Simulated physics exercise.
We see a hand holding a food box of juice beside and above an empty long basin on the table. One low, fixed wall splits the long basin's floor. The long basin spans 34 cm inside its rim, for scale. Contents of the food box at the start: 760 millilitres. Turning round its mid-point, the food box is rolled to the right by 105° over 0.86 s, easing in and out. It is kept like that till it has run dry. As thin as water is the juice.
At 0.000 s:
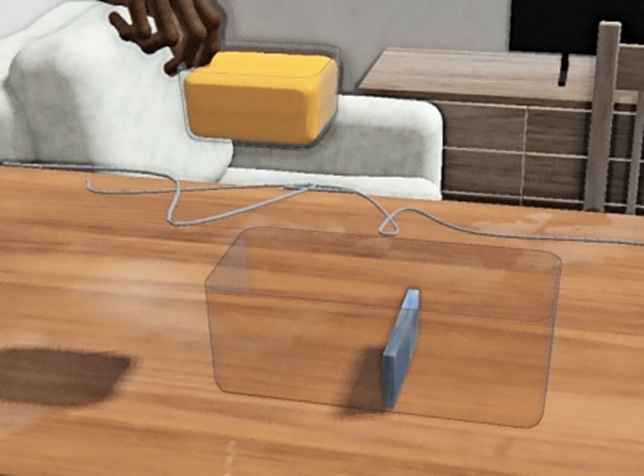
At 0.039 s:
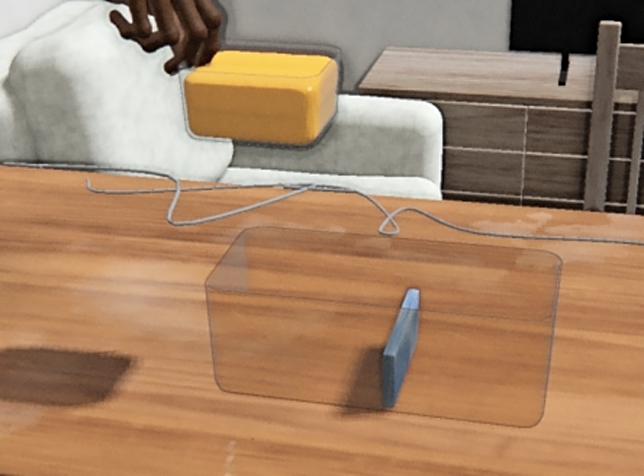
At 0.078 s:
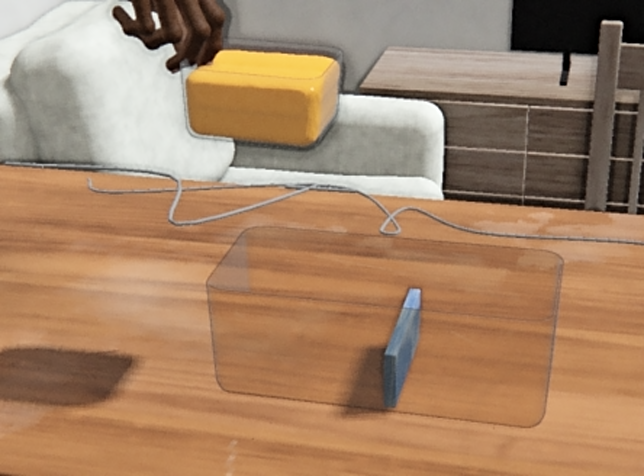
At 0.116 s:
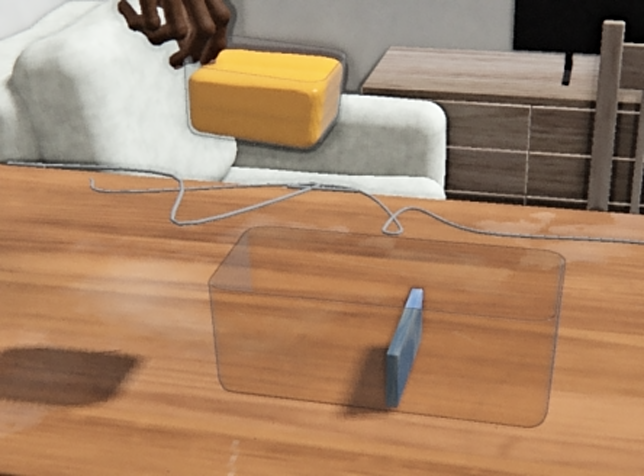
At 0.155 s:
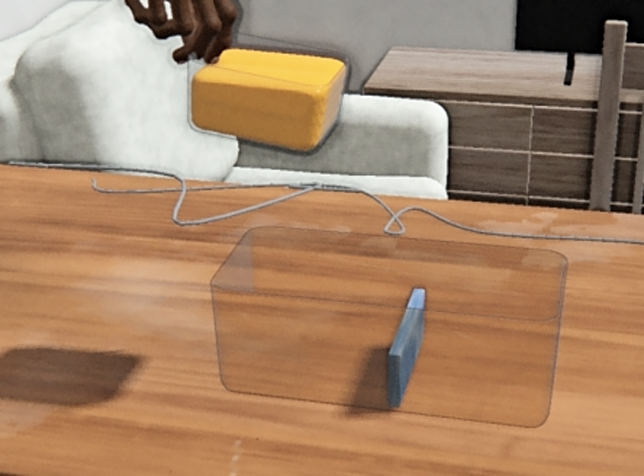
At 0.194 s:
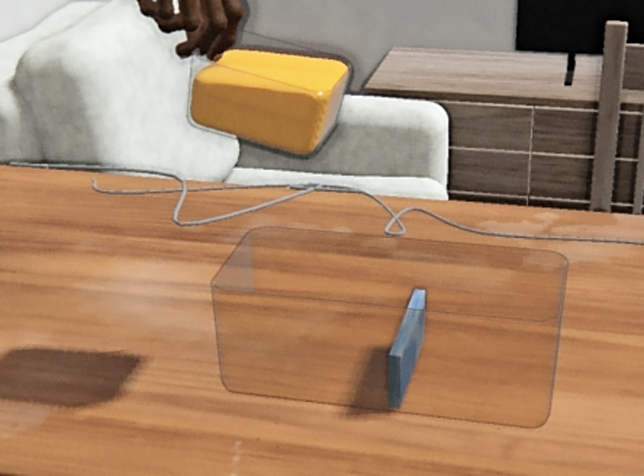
A hand slowly tilts a yellow box slightly to the right above a clear basin.
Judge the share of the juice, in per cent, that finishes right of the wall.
58 percent, roughly.
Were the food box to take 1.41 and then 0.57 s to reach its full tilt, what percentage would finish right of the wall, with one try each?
In turn about 65 and 45 per cent.
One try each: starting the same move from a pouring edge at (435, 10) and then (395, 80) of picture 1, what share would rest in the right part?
I'd say 80 percent on the first go, 85 percent on the next.
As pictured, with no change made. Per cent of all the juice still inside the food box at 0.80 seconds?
Around 7 in a hundred is still there.
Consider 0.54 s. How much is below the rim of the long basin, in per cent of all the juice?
Estimate - around 10 in a hundred parts.
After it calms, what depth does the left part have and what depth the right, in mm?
Once settled, the left stands around 12 mm and the right around 22 mm.
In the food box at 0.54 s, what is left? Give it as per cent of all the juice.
Still held: Roughly 42 % of the total.
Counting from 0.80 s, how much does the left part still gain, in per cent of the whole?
About 14 percent, give or take.
Then, 0.54 s in, the tilt is 74° and 43 per cent is still to pour, 3 is left of the wall and 8 right of it.
Then, 0.80 s in, the tilt is 104° and 7 per cent is still to pour, 25 is left of the wall and 58 right of it.
Then, 1.07 s in, the tilt is 105° and 0 per cent is still to pour, 37 is left of the wall and 58 right of it.
Then, 1.36 s in, the tilt is 105° and 0 per cent is still to pour, 38 is left of the wall and 58 right of it.
Finally, 38 per cent lies left of the wall, 58 right of it and 4 outside.
